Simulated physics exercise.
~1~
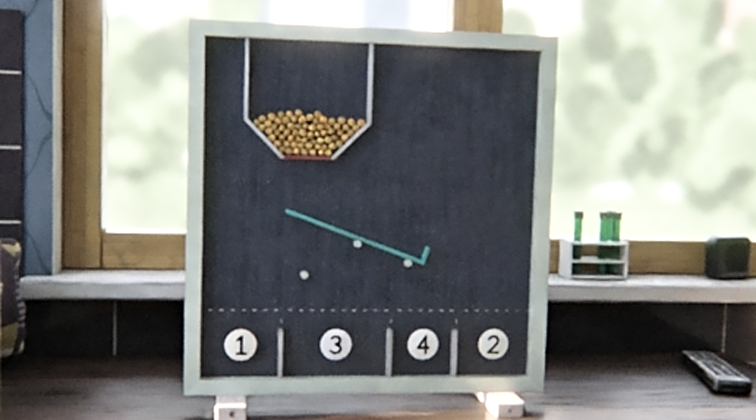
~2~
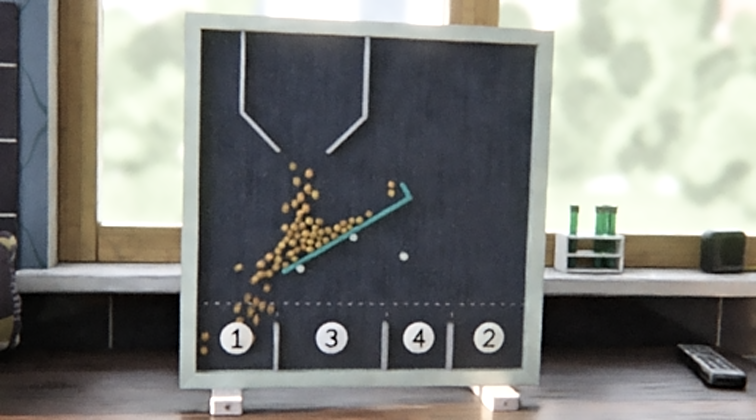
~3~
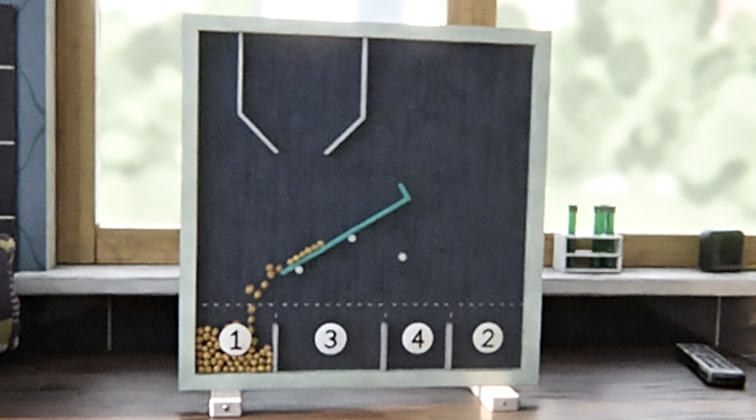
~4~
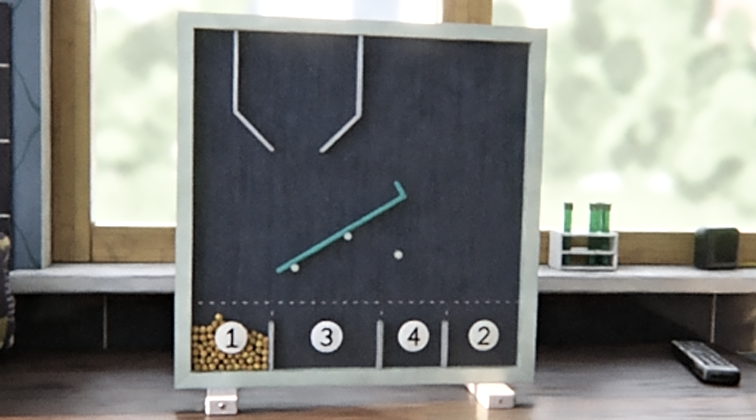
Small golden-brown beads poured from the hopper onto the turquoise rocker, which had tipped so its left end pointed down, then slid off that end and piled up in the far-left bin, leaving the other three bins empty.
